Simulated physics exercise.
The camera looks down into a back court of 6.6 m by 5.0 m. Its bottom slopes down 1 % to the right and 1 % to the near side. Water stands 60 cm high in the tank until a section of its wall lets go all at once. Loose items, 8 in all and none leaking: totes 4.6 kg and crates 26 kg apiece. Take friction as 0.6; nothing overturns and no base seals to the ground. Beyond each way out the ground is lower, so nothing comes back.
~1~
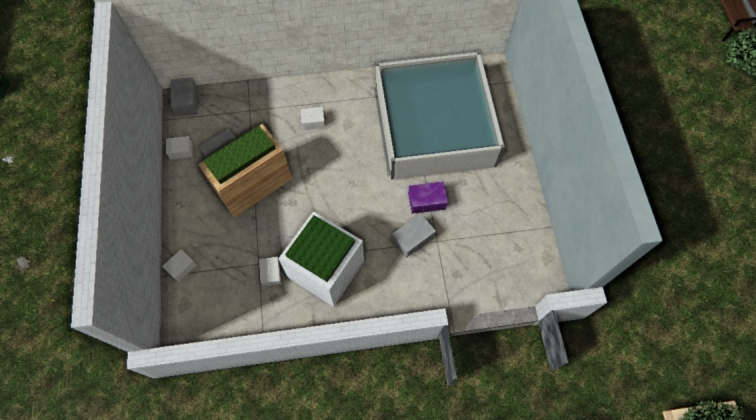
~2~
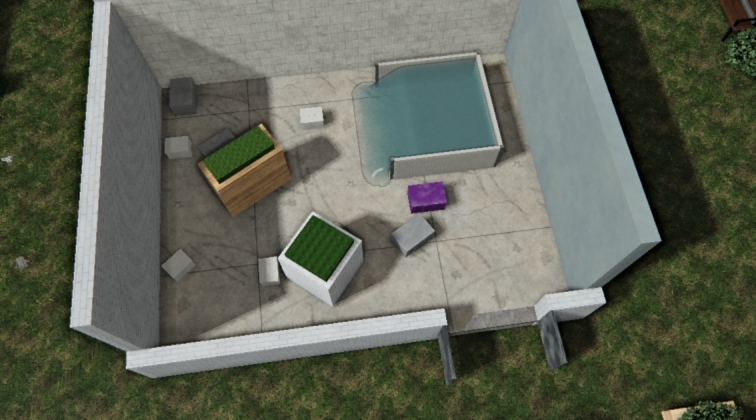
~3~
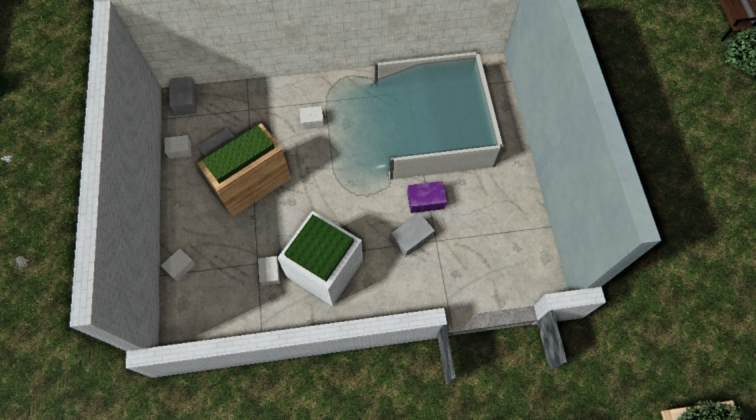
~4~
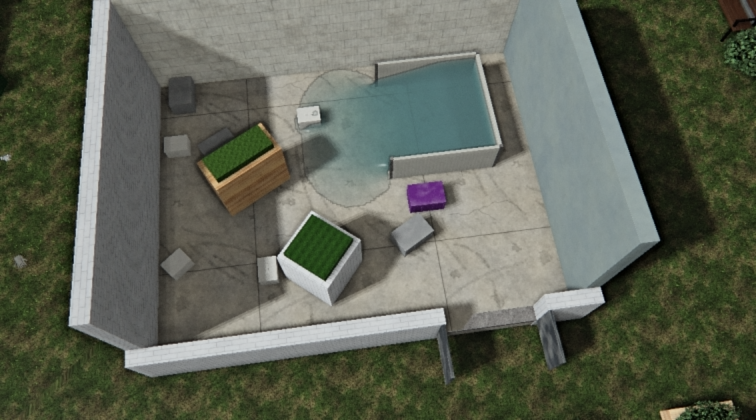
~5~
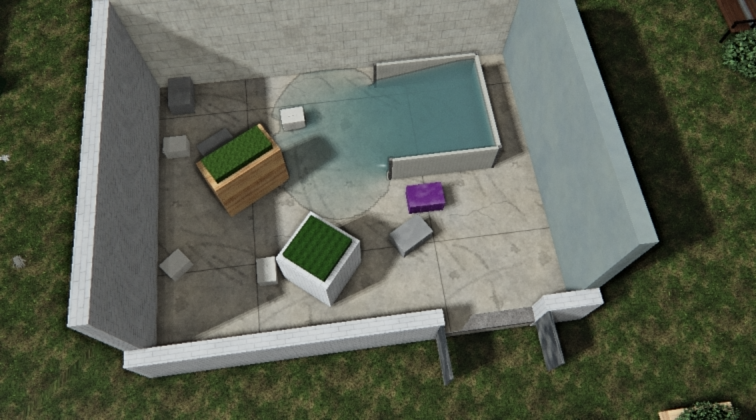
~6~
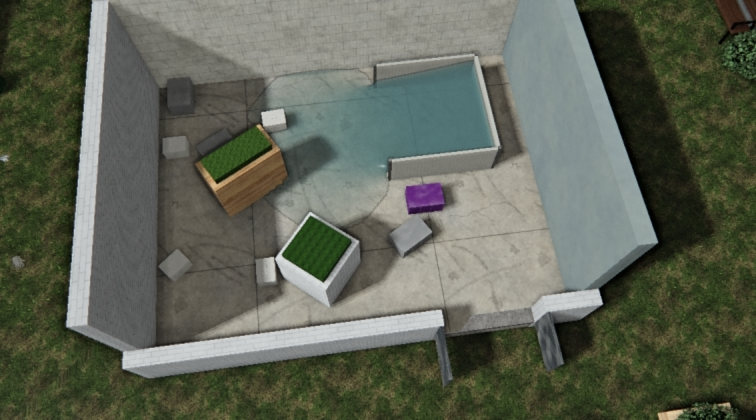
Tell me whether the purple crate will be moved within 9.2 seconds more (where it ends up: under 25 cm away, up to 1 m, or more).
The purple crate holds its place.
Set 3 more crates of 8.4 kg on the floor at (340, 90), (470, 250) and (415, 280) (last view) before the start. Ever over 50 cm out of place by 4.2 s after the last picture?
In turn: More, under, short of it.
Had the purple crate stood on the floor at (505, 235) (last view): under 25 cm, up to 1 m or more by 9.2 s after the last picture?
It holds its place.
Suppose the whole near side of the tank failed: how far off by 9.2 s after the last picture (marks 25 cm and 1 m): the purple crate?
In that case the purple crate gets carried off.
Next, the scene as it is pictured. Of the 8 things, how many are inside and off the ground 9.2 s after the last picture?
At that moment 4.
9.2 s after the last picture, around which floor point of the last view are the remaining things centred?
Around (375, 238).
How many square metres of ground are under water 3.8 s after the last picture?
Roughly 24 m2.
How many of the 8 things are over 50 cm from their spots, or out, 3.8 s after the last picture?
6 of them.
Then, 1.2 s after the last picture the purple crate is near (425, 195), 0.0 m from its start, aground; 0 of 8 are out; 2 afloat.
Then, 3.8 s after the last picture the purple crate is near (425, 195), 0.0 m from its start, aground; 0 of 8 are out; 4 afloat.
Then, 6.2 s after the last picture the purple crate is near (425, 195), 0.0 m from its start, aground; 0 of 8 are out; 5 afloat.
Then, 9.2 s after the last picture the purple crate is near (425, 195), 0.0 m from its start, aground; 0 of 8 are out; 4 afloat.
